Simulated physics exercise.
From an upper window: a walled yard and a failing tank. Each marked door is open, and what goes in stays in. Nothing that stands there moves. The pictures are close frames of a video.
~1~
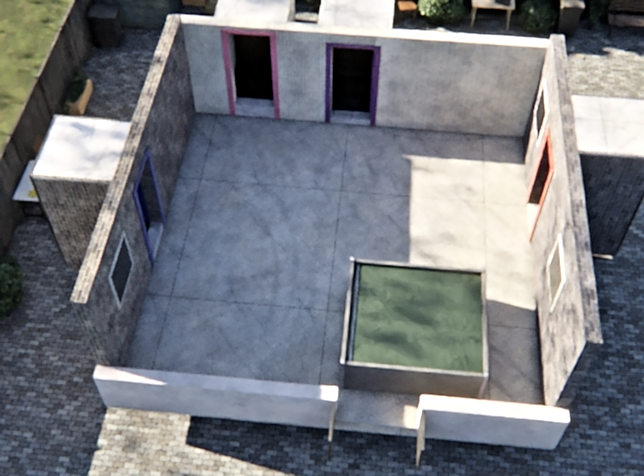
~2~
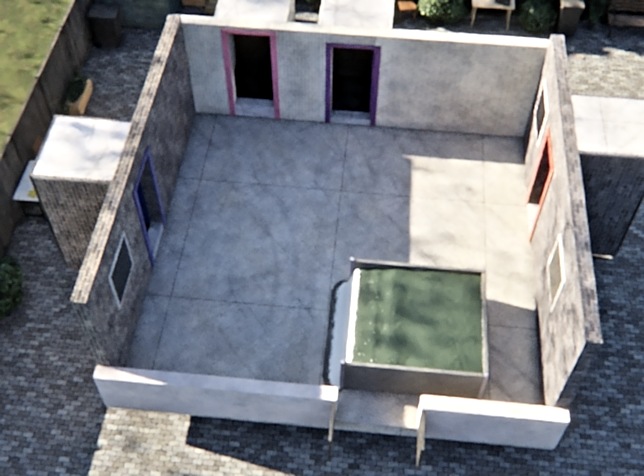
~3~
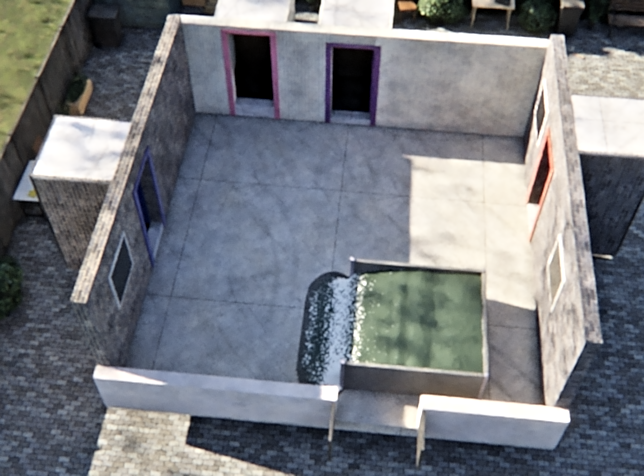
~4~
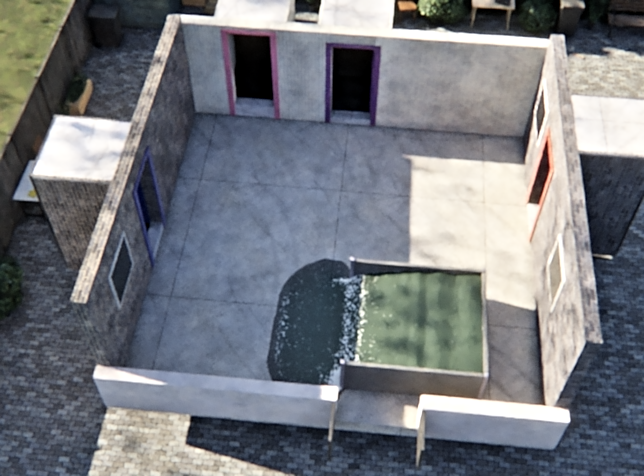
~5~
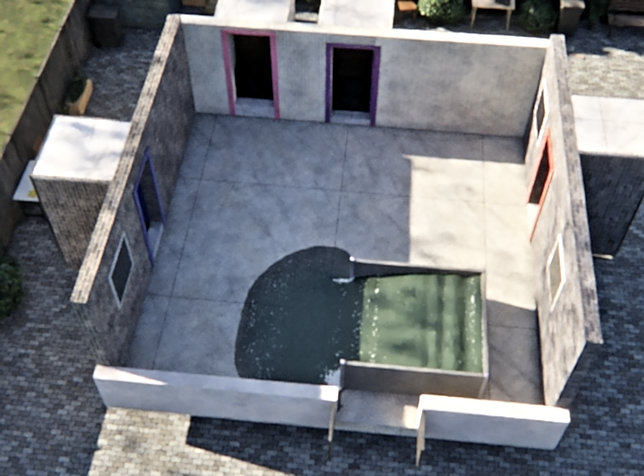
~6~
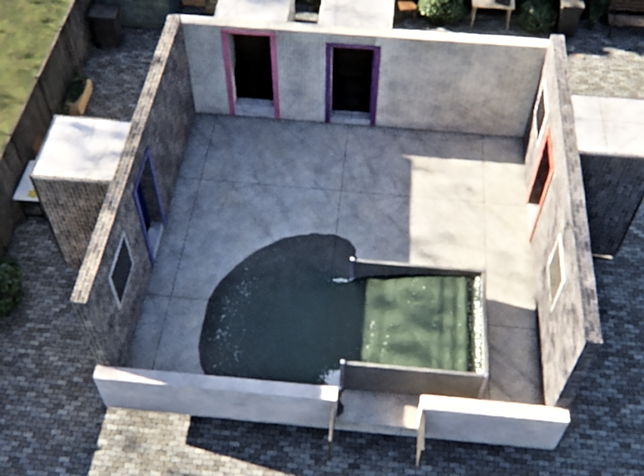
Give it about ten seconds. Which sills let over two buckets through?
One by one: The pink door holds within the limit; the red door floods; the blue door floods; the purple door holds within the limit.
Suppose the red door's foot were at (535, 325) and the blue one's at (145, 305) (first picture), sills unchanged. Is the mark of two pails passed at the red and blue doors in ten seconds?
In short: The red one lets less in; the blue one lets more in.
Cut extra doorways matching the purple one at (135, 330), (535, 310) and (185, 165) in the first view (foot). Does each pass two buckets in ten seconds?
One after the other: Floods, stays under, takes less.
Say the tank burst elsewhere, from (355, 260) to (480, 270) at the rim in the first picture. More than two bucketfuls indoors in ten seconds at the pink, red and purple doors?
My reading: Pink door holds; red door goes over; purple door lets more in.
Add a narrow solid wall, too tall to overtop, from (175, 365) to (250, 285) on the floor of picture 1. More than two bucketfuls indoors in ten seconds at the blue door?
My reading: Blue takes less.
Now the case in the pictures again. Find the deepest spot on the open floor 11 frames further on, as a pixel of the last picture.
At about (120, 387).
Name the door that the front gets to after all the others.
The red one.
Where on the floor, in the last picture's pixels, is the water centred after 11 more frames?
Around (281, 323).
A moment on, water covers 35 % of the floor; the pink door not reached, the red door not reached, the blue door wet at the sill, nothing in, the purple door not reached.
Next, water covers 40 % of the floor; the pink door not reached, the red door not reached, the blue door under two buckets in, the purple door not reached.
Then, water covers 45 % of the floor; the pink door wet at the sill, nothing in, the red door not reached, the blue door over two buckets in, the purple door not reached.
Later, water covers 70 % of the floor; the pink door wet at the sill, nothing in, the red door not reached, the blue door far over two buckets in, the purple door wet at the sill, nothing in.
In the end, water covers 95 % of the floor; the pink door wet at the sill, nothing in, the red door over two buckets in, the blue door far over two buckets in, the purple door wet at the sill, nothing in.
